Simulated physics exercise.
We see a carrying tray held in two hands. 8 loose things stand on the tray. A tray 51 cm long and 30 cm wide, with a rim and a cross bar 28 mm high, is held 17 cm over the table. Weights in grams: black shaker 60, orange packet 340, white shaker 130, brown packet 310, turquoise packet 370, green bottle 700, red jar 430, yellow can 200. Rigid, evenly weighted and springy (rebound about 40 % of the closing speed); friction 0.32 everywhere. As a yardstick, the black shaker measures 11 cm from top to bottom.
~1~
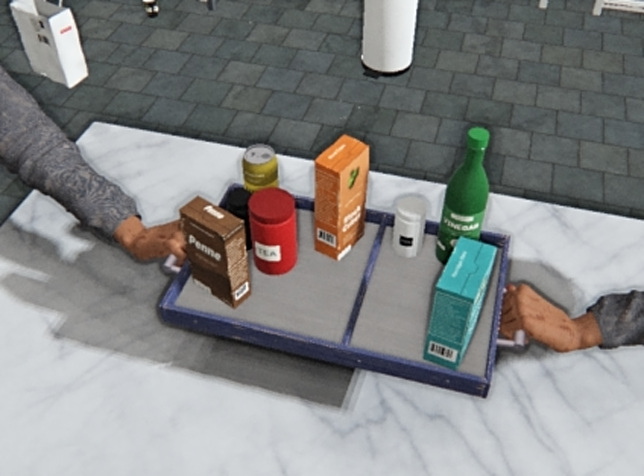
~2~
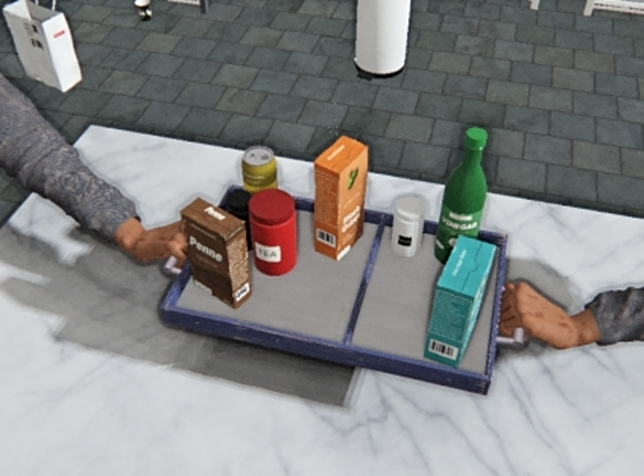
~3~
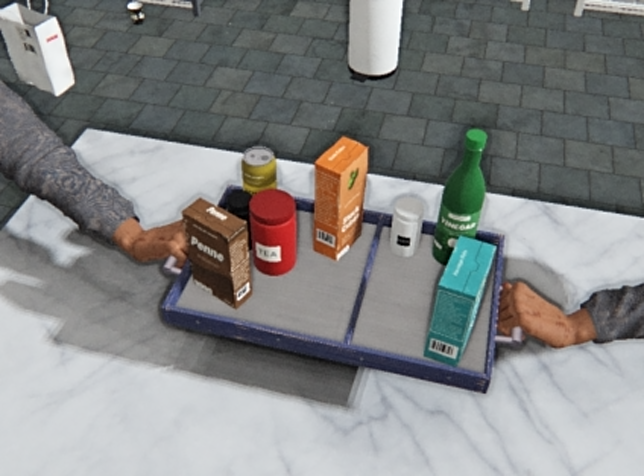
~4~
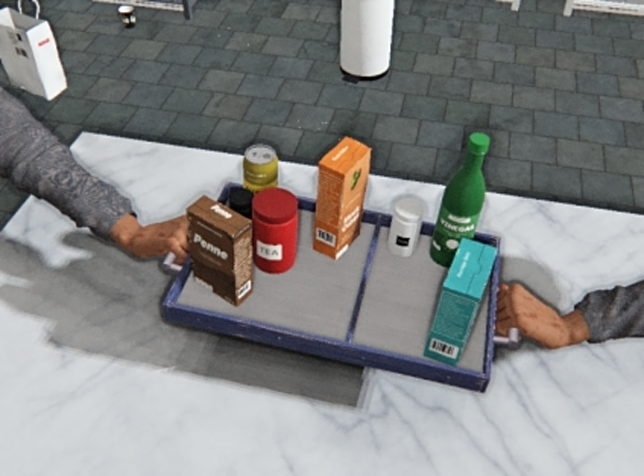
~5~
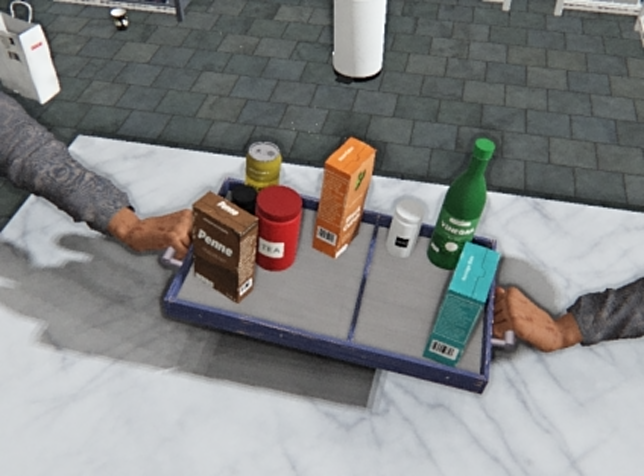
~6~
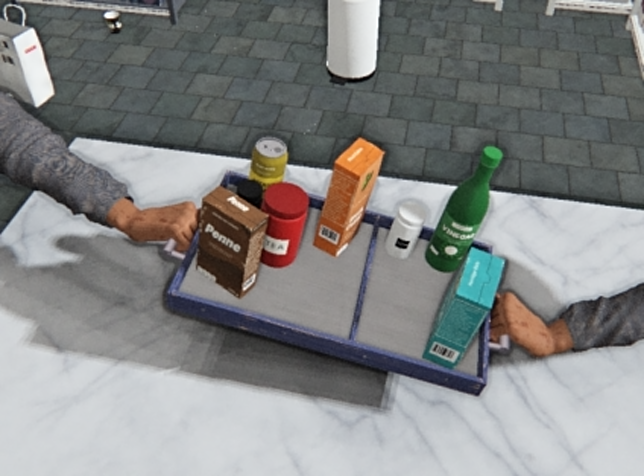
A white marble table above a grey tiled floor is seen from above at an angle. Two hands hold a blue-rimmed tray with a brown packet, red jar, yellow can, black shaker and orange packet on the left, and a white shaker, green bottle and turquoise packet on the right. The background shifts slightly with the view, and the tray, nearly level at first, tilts gradually right side down, its items leaning with it.
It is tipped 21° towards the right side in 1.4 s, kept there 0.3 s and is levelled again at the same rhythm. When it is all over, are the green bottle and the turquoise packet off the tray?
The green bottle goes overboard, the turquoise packet goes overboard.
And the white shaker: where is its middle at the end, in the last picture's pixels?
At about (481, 234).
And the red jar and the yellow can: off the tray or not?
The red jar ends on the tray; the yellow can ends off the tray.
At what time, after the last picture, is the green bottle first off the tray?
At about 0.7 s.
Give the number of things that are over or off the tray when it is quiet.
6 of them.
Then, 0.80 s after the last picture, tray at 21°, right edge down; green bottle now off the tray; turquoise packet tipped 21° from how it sat near (492, 341); orange packet on its side.
Then, 1.50 s after the last picture, tray at 15°, right edge down; turquoise packet now off the tray; orange packet on its side; yellow can on its side.
At rest, off the tray, turquoise packet, green bottle and yellow can; tipped over on the tray, black shaker, orange packet and white shaker; not toppled but over 5 cm from the start, brown packet and red jar. Seen from the same camera at the end, green bottle near (540, 314), turquoise packet near (518, 376).
